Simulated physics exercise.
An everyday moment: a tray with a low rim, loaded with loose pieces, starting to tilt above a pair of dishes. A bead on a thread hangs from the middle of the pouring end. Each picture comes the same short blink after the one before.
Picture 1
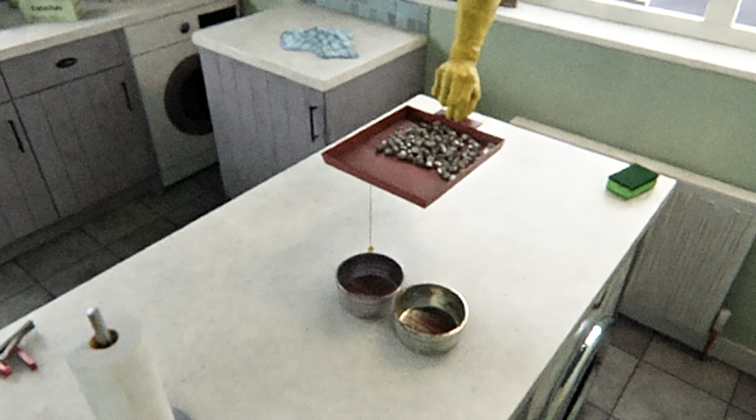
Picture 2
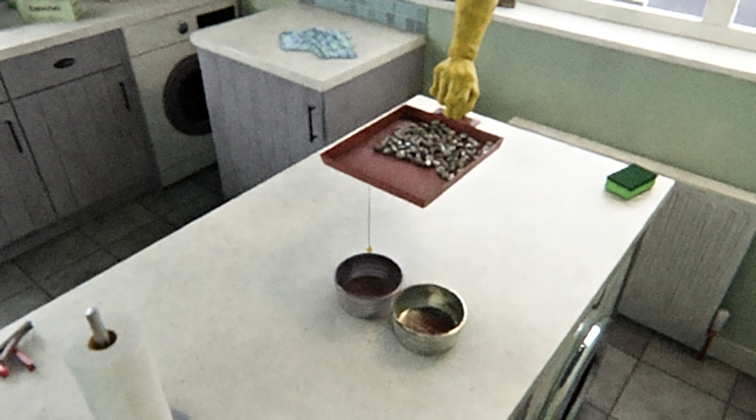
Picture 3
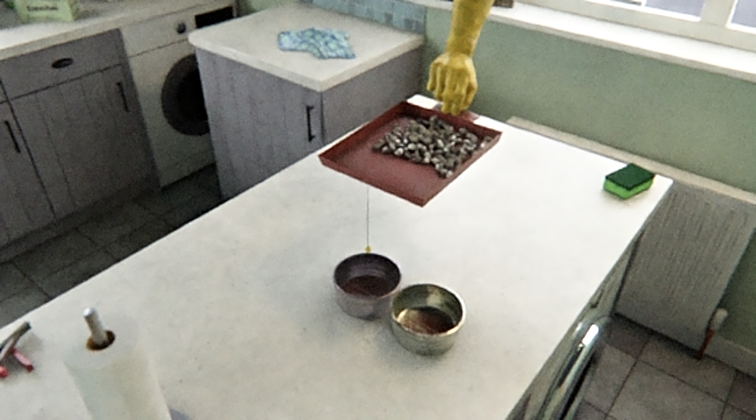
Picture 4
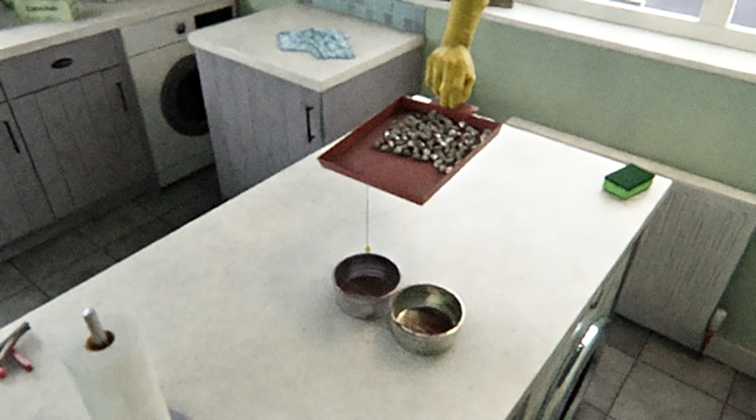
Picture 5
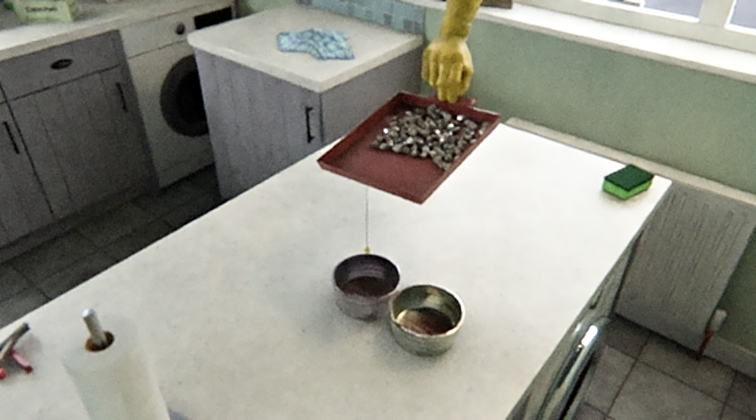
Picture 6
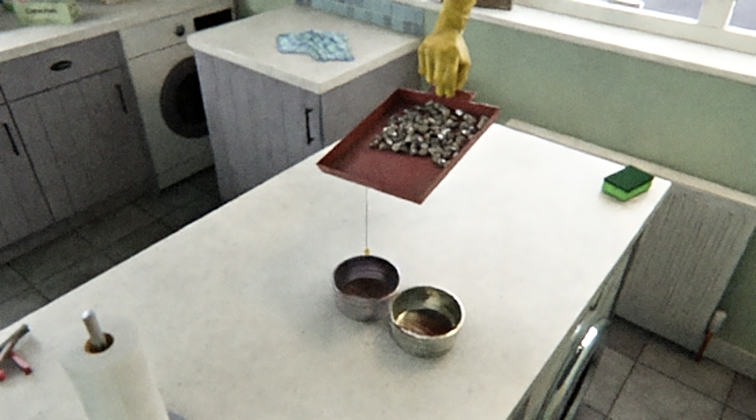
A yellow-gloved hand holds a shallow red tray of grey gravel above a white kitchen counter, seen from above at an angle, and gradually raises its far side so the near edge slants slightly down to the left. Below a bead on a thread sit two round metal dishes, with a paper roll at left and a green sponge at right. The gravel stays bunched toward the back, and the view shifts barely.
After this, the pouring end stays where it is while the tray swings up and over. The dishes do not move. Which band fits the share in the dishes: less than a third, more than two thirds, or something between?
The two hold less than a third of the load.
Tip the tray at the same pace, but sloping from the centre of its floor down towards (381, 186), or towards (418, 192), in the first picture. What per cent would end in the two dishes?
In turn 80 and 40 in a hundred.
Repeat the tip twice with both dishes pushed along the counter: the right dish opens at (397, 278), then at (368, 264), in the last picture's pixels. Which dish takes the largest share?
The first try: Left. The second: Left.
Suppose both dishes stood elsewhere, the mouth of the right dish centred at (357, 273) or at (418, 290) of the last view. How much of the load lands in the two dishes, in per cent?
The first gives 90 %, the second 10 %.
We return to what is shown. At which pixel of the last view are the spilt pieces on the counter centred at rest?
Roughly at (309, 264).
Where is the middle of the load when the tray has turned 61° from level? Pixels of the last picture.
At about (341, 171).
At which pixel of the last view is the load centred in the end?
Around (311, 265).
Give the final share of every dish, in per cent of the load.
For the left dish some 0 %, for the right dish some 0 %.
Just after the last frame, tray tipped steeply; the larger part on the tray; roughly a quarter in the air.
A moment on, tray tipped past a quarter turn; roughly a third on the tray; just a few in the left dish; roughly half outside both; roughly a quarter in the air.
Further on, tray tipped past a quarter turn; about a tenth in the left dish; almost all outside both.
When it is over, tray tipped past a quarter turn; not one in the right dish; about a tenth in the left dish; almost all outside both.
